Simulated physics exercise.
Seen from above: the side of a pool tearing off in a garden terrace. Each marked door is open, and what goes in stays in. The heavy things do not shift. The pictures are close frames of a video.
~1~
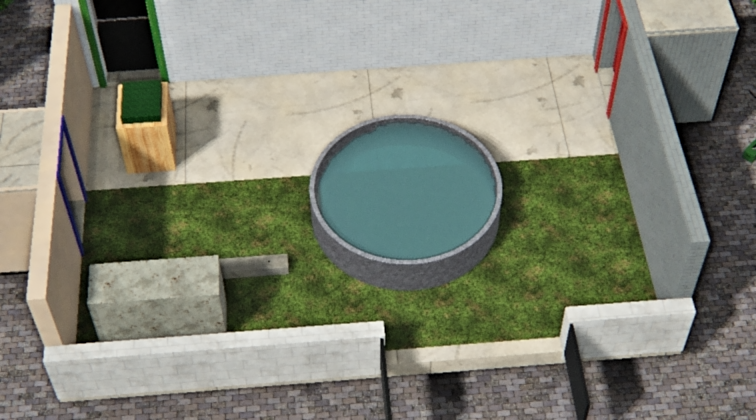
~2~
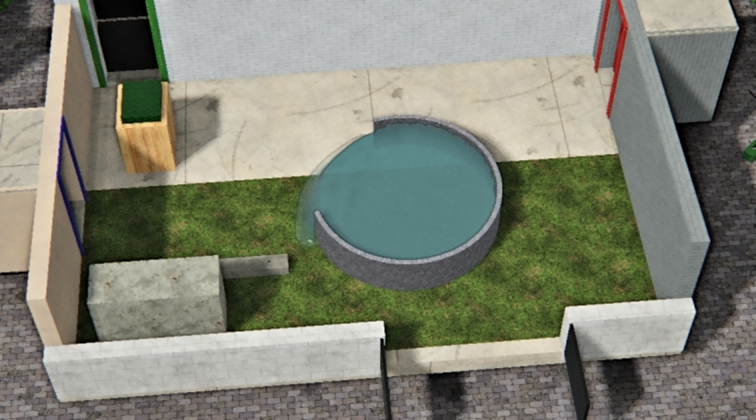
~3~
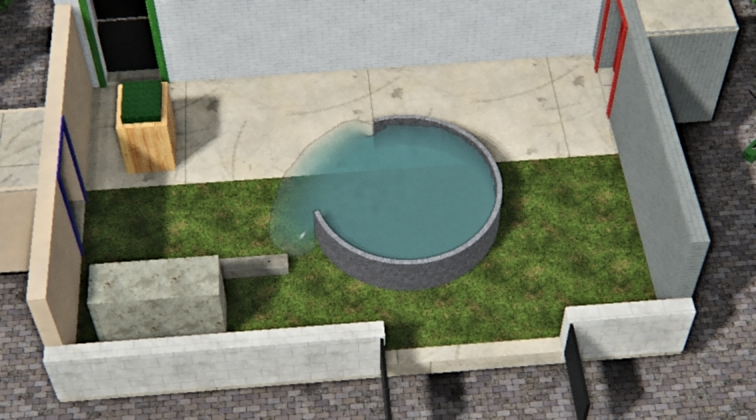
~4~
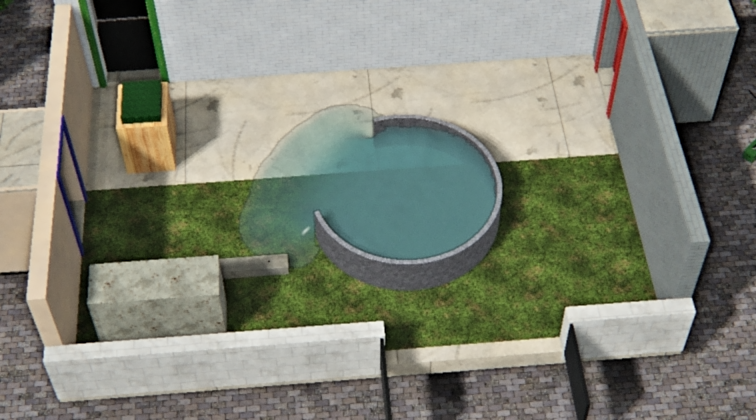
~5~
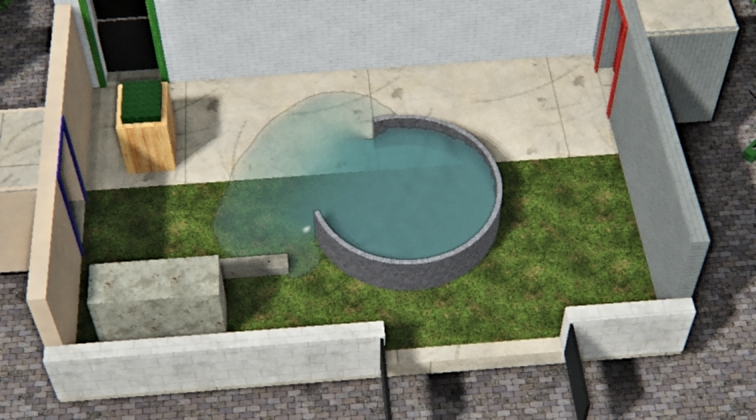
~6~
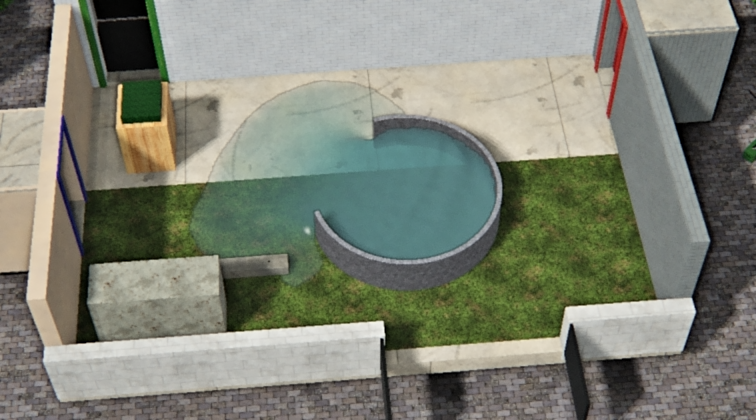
To begin with, a round grey pool of still teal water sits on the grass and paving of a walled terrace. Then the left side of its wall opens and water pours out through the gap, spreading leftward in a widening, thinning sheet over the paving and grass, toward the wooden planter and stone block.
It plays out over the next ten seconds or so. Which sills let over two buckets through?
In the end: The red door stays under that; the blue door takes more than that; the green door takes more than that.
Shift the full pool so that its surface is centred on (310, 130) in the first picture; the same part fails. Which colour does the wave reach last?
The red-painted one.
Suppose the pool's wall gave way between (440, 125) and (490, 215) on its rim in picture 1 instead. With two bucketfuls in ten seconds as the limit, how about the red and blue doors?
Then: The red one floods; the blue one keeps below it.
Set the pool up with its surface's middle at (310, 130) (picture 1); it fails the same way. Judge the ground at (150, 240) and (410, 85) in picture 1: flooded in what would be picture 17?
As listed: Flooded, flooded.
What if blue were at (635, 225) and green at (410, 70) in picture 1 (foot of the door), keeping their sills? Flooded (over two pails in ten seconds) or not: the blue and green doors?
The blue door keeps below it, the green door keeps below it.
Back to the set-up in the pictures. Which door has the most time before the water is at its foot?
Last comes the red-painted one.
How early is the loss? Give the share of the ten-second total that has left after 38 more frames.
About 80 per cent.
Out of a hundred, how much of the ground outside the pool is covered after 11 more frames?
About 35 per cent.
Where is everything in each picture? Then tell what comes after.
In the first frame, still water in the round pool at (406, 189).
In the second frame, the front is at (306, 242), out from the gap at (325, 176).
In the third frame, the front is at (290, 249), out from the gap at (325, 178).
In the fourth frame, water pours out at (325, 179) and has run to (266, 258).
In the fifth frame, water pours out at (325, 179) and has run to (351, 96).
In the sixth frame, water pours out at (325, 179) and has run to (205, 246).
A moment on, water covers 30 % of the floor; the red door not reached, the blue door not reached, the green door not reached.
Next, water covers 35 % of the floor; the red door not reached, the blue door wet at the sill, nothing in, the green door under two buckets in.
Then, water covers 45 % of the floor; the red door not reached, the blue door over two buckets in, the green door over two buckets in.
Later, water covers 65 % of the floor; the red door wet at the sill, nothing in, the blue door far over two buckets in, the green door far over two buckets in.
In the end, water covers 85 % of the floor; the red door wet at the sill, nothing in, the blue door far over two buckets in, the green door far over two buckets in.
